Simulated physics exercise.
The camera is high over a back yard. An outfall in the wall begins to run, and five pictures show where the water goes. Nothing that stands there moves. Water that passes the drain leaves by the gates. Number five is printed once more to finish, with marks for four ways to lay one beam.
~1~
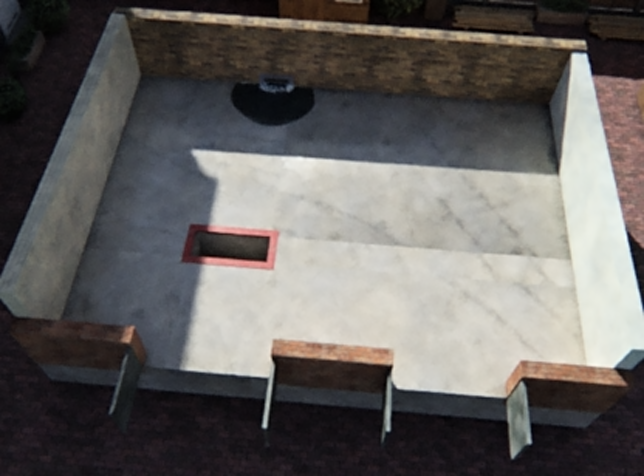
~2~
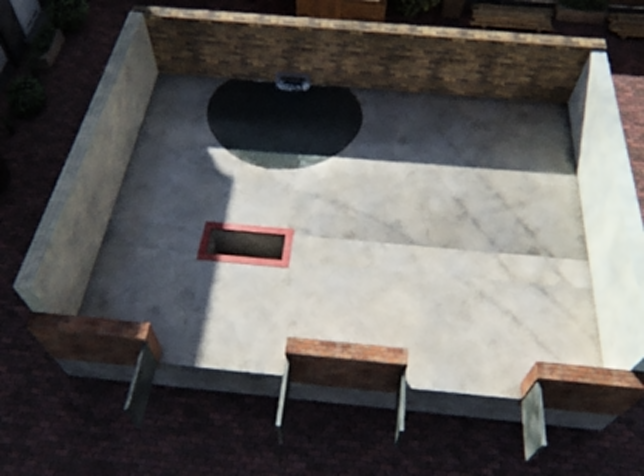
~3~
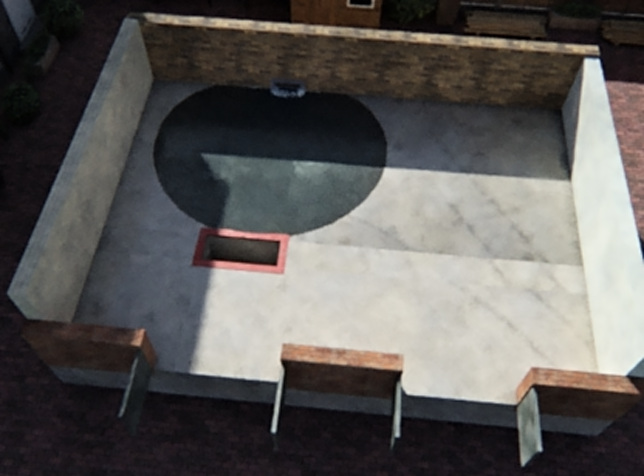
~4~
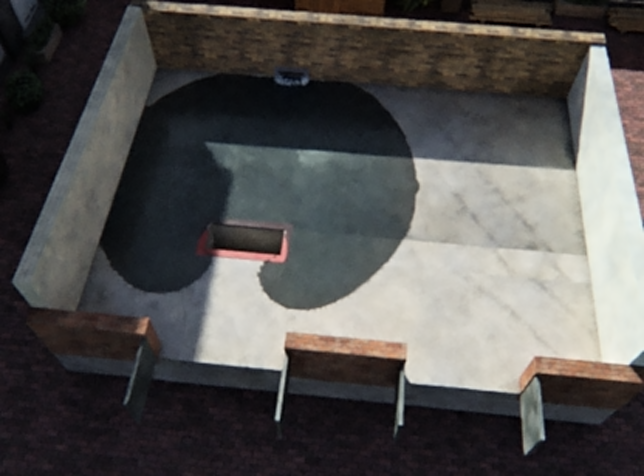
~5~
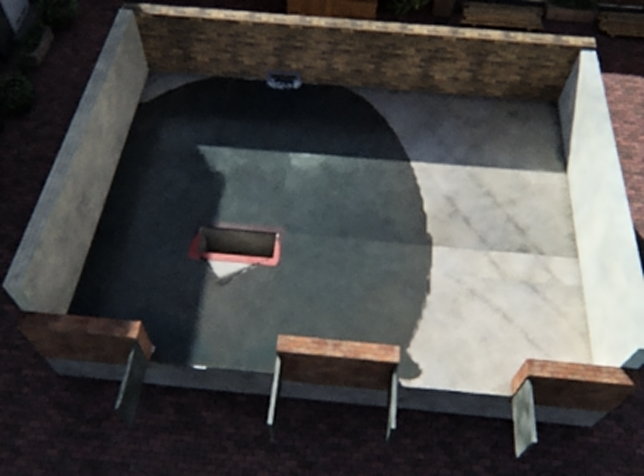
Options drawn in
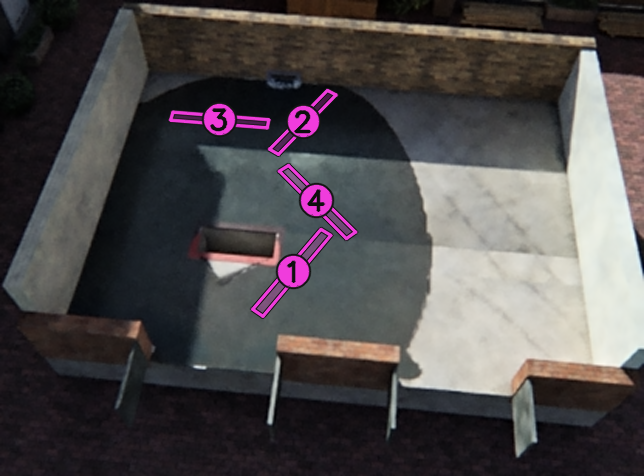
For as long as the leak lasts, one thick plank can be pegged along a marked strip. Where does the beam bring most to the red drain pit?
1 beats the others.
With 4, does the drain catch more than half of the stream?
No, it does not.
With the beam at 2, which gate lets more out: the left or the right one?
The left one.
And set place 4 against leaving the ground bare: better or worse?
Place 4 is worse.
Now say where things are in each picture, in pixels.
Outfall at (277, 80); red drain pit at (231, 246); open gate at (211, 357); open gate at (446, 377); water covers 3 % of the ground and shows as far out as (270, 120); red drain pit still dry.
Water covers 11 % of the ground and shows as far out as (268, 163); red drain pit still dry.
Water covers 25 % of the ground and shows as far out as (248, 231); red drain pit still dry.
Water covers 42 % of the ground and shows as far out as (148, 282); red drain pit taking water.
56 % of the ground is wet; red drain pit taking water.
On the marked copy, 1 from (257, 312) to (325, 232); 2 from (274, 151) to (331, 92); 3 from (171, 116) to (268, 123); 4 from (283, 168) to (350, 235).
With 1, about 37 % of the stream runs into the red drain pit, about 63 % out by the gates.
With 2, about 22 % of the stream runs into the red drain pit, about 78 % out by the gates.
With 3, about 25 % of the stream runs into the red drain pit, about 75 % out by the gates.
With 4, about 23 % of the stream runs into the red drain pit, about 77 % out by the gates.
